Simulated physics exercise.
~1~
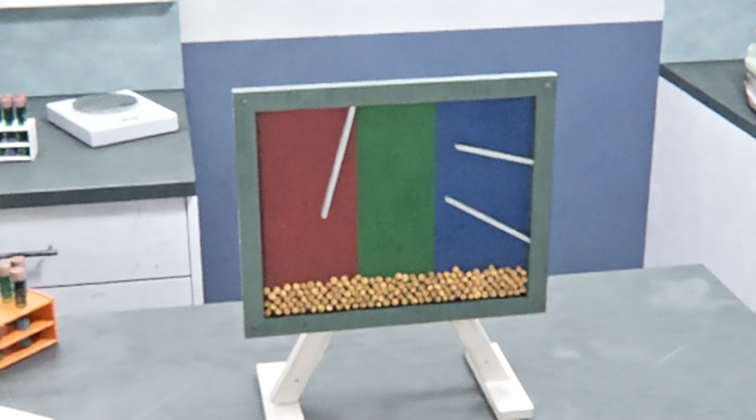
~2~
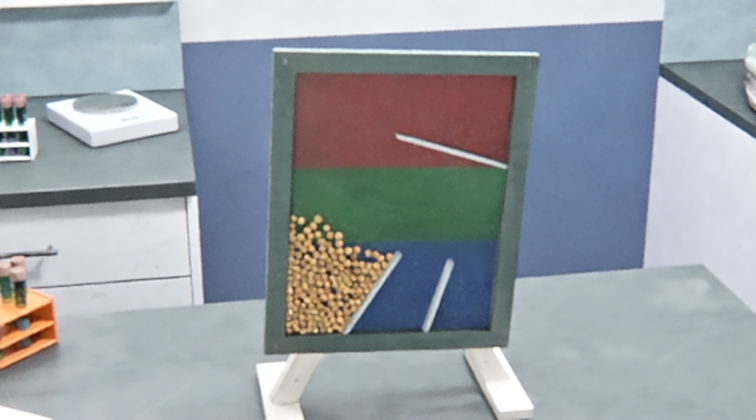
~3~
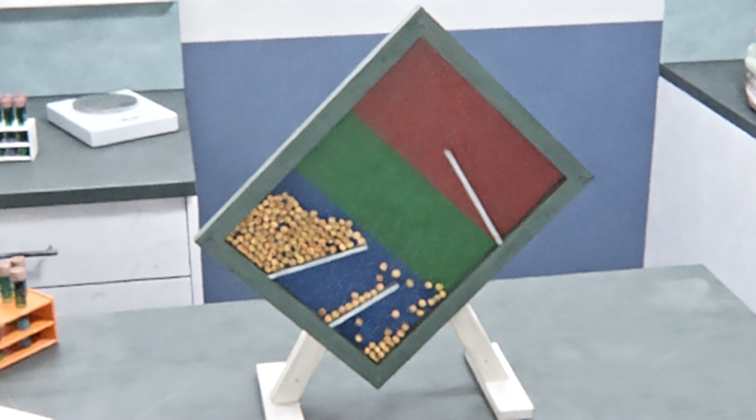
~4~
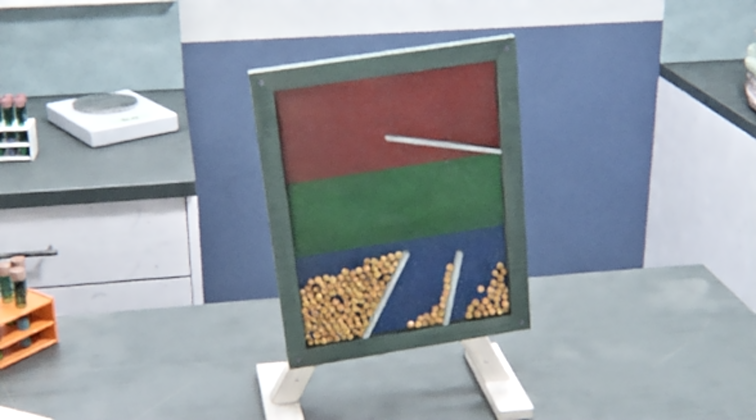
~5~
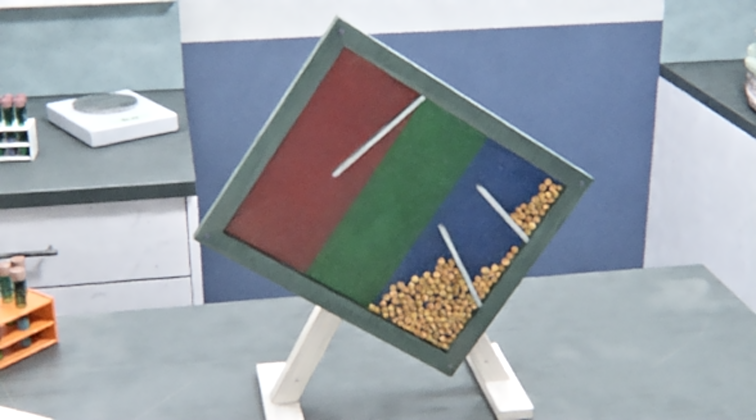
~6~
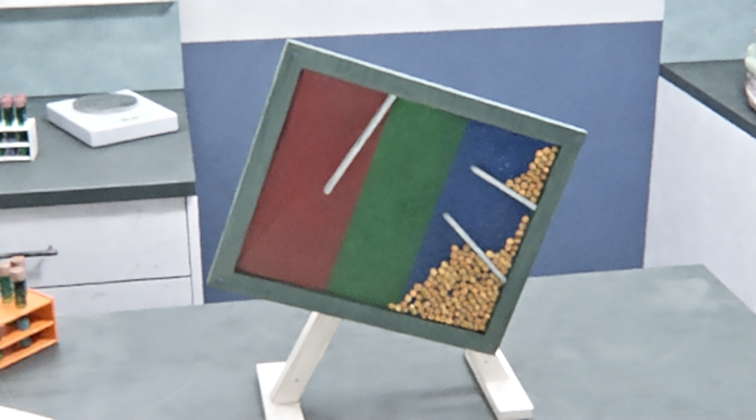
A framed, clear-fronted box of small wooden beads, with red, green and blue strips, turns clockwise on a white stand until well past upright on its side, then swings partway back, and the beads tumble among the slats and end heaped in the blue strip at lower right.
